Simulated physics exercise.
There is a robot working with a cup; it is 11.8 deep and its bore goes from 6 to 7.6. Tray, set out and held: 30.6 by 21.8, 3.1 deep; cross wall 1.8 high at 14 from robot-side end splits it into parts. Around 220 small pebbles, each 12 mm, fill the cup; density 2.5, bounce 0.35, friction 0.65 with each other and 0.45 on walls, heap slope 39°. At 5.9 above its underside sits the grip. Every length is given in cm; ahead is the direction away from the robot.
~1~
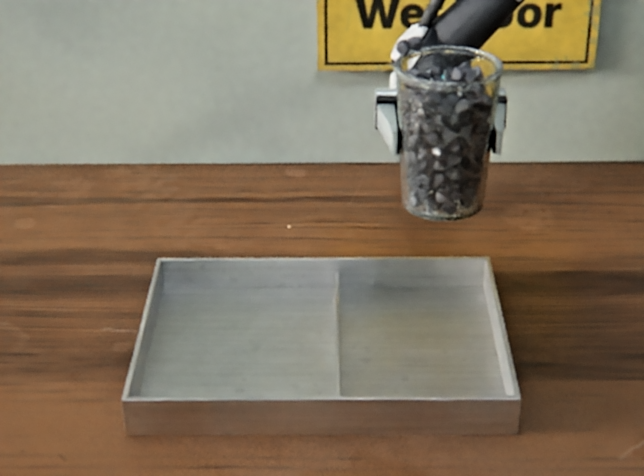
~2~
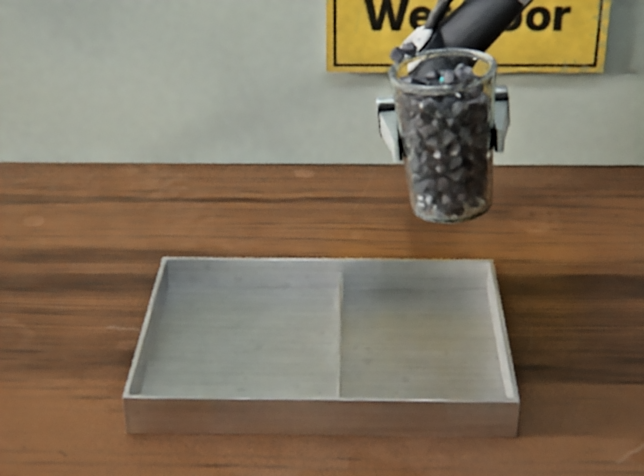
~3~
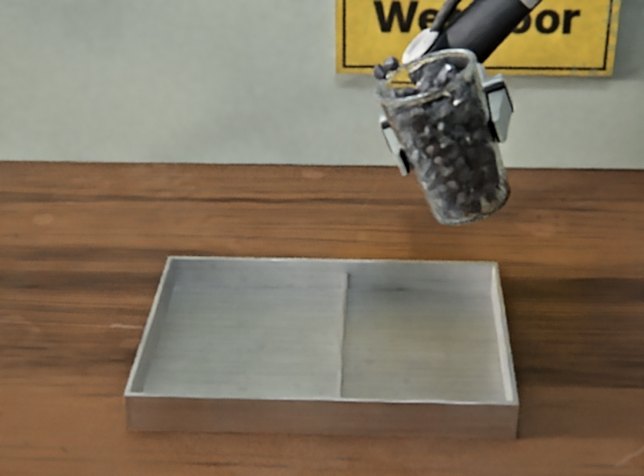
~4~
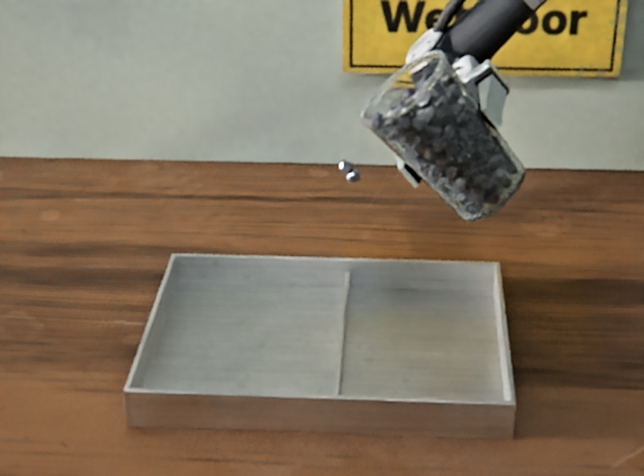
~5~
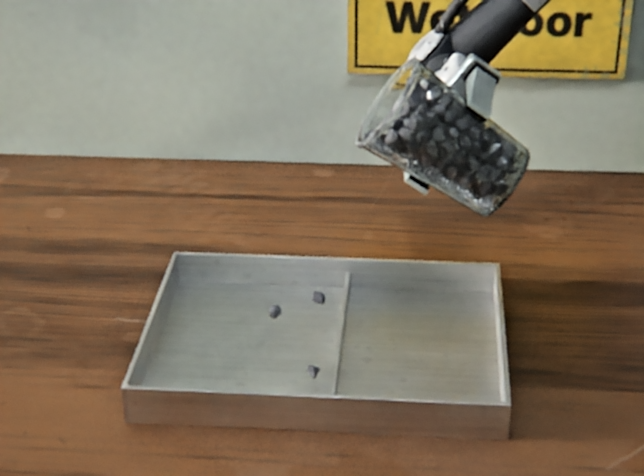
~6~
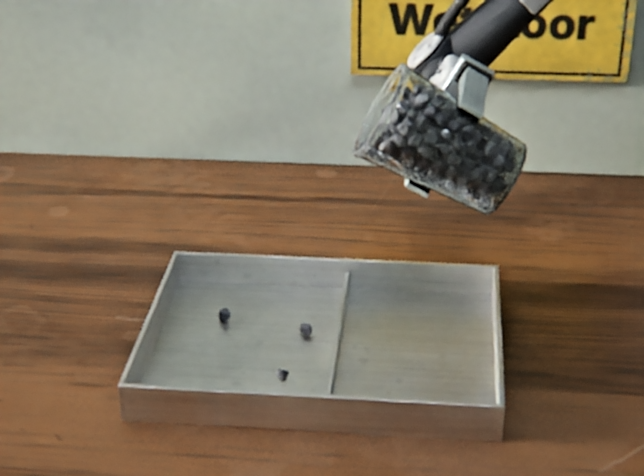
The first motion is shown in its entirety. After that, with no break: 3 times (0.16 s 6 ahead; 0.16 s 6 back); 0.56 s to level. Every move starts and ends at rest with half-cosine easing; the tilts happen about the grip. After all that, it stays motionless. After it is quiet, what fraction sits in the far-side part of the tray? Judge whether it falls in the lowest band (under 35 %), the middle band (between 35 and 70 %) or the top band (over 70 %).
It falls in the lowest band.
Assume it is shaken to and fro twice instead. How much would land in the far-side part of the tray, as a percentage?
I'd expect something close to 20 per cent.
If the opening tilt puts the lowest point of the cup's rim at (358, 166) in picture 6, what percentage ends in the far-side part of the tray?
My estimate is some 45 per cent.
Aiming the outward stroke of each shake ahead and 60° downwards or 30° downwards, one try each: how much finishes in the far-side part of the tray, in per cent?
Try one gives about 0 in a hundred, try two about 5 in a hundred.
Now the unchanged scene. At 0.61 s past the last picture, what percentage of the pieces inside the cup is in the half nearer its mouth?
Something near 45 per cent is there.
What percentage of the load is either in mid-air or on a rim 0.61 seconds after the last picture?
About 7 %.
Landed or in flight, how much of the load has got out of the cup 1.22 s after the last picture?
Share gone by then: Near 25 %.
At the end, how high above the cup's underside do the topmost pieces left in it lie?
Roughly 11.5 centimetres.
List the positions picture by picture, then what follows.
The cup middle at (446, 137), level; upper third of the load around (444, 97), from x 405 to 485, top at y 45; 218 in the cup, in the first frame.
The cup middle at (447, 140), tilted 6° forward; upper third of the load around (445, 100), from x 395 to 480, top at y 50, in the second frame.
The cup middle at (449, 142), tilted 21° forward; upper third of the load around (442, 104), from x 380 to 495, top at y 65, in the third frame.
The cup middle at (449, 142), tilted 40° forward; upper third of the load around (433, 112), from x 345 to 510, top at y 75; 215 in the cup, 3 in flight or on a rim, in the fourth frame.
The cup middle at (447, 144), tilted 55° forward; upper third of the load around (430, 118), from x 275 to 510, top at y 85; 215 in the cup, 3 in the far-side part, in the fifth frame.
The cup middle at (444, 146), tilted 61° forward; upper third of the load around (426, 121), from x 225 to 510, top at y 90; 215 in the cup, 3 in the far-side part, in the sixth frame.
Then, 0.61 s on, tilted 61° forward, highest piece 23 above the table; 165 in the cup, 30 in the far-side part, 8 in the robot-side part, 15 in flight or on a rim.
Then, 1.22 s on, tilted 35° forward, highest piece 24 above the table; 162 in the cup, 44 in the far-side part, 12 in the robot-side part.
Then, 1.72 s on, level, highest piece 26 above the table; 162 in the cup, 44 in the far-side part, 12 in the robot-side part.
Then, 2.77 s on, level, highest piece 26 above the table; 162 in the cup, 44 in the far-side part, 12 in the robot-side part.
In the end, 162 in the cup, 44 in the far-side part, 12 in the robot-side part. That is 20 % in the far-side part of the tray.
